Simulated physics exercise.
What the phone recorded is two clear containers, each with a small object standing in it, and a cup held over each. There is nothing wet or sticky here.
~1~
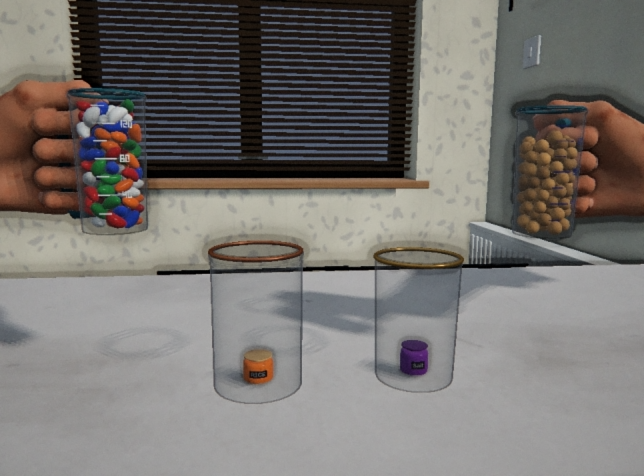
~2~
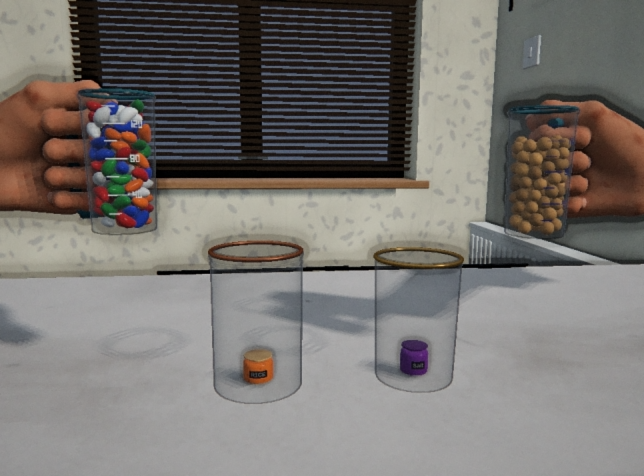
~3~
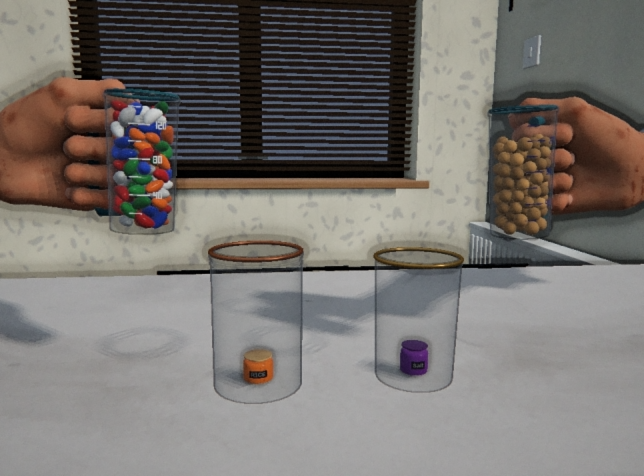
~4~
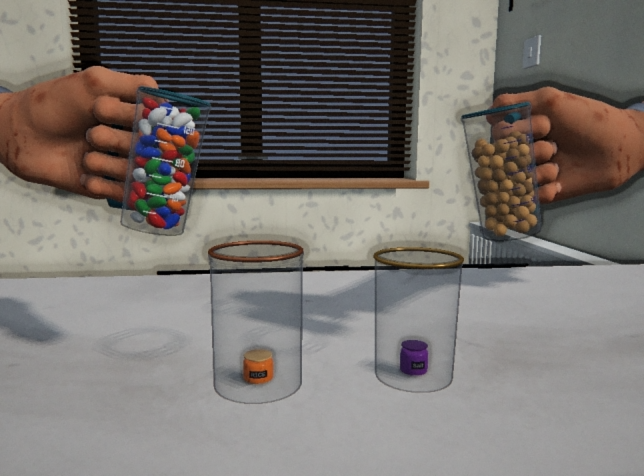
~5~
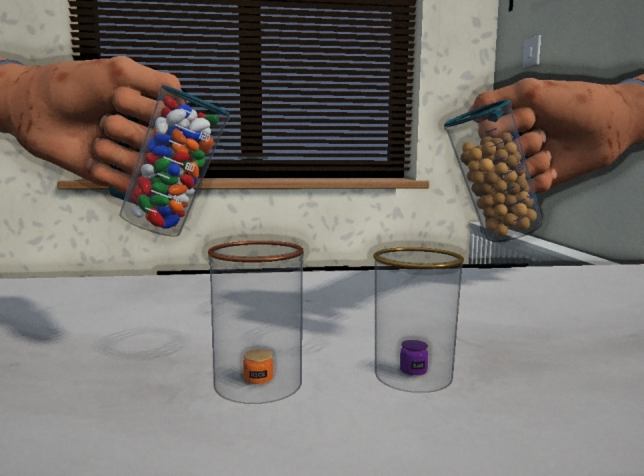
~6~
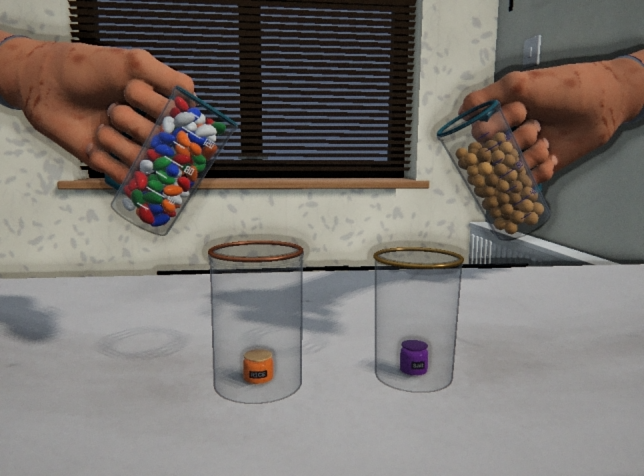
Two hands reach in from either side of a room with a dark-blinded window, seen from a fixed, level view across a pale tabletop. The left holds a clear cup of multicoloured jelly beans and the right one of round tan beads, above two clear containers holding a small orange canister, left, and a purple one, right. Both cups move inward, then tilt steadily toward each other.
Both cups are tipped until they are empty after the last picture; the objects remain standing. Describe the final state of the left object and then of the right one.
Left object - completely covered. Right object - completely covered.
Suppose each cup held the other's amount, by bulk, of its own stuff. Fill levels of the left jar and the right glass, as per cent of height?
Left: Roughly 40 per cent. Right: Roughly 50 per cent.
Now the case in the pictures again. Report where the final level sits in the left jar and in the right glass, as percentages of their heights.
The left one comes to around 40, the right one to 45.
Then, 0.64 s past the last view, left jar empty, all of its cupful still in the cup; right glass empty, all of its cupful still in the cup.
Then, 1.21 s past the last view, left jar nearly empty, most of its cupful still in the cup; right glass a quarter full, about half of its cupful still in the cup.
Then, 1.69 s past the last view, left jar a third full, none of its cupful still in the cup; right glass a third full, none of its cupful still in the cup.
Finally, left jar a third full (surface near (258, 328)), nothing beside it; right glass half full (surface near (416, 321)), nothing beside it; the left thing is covered; the right thing is covered.
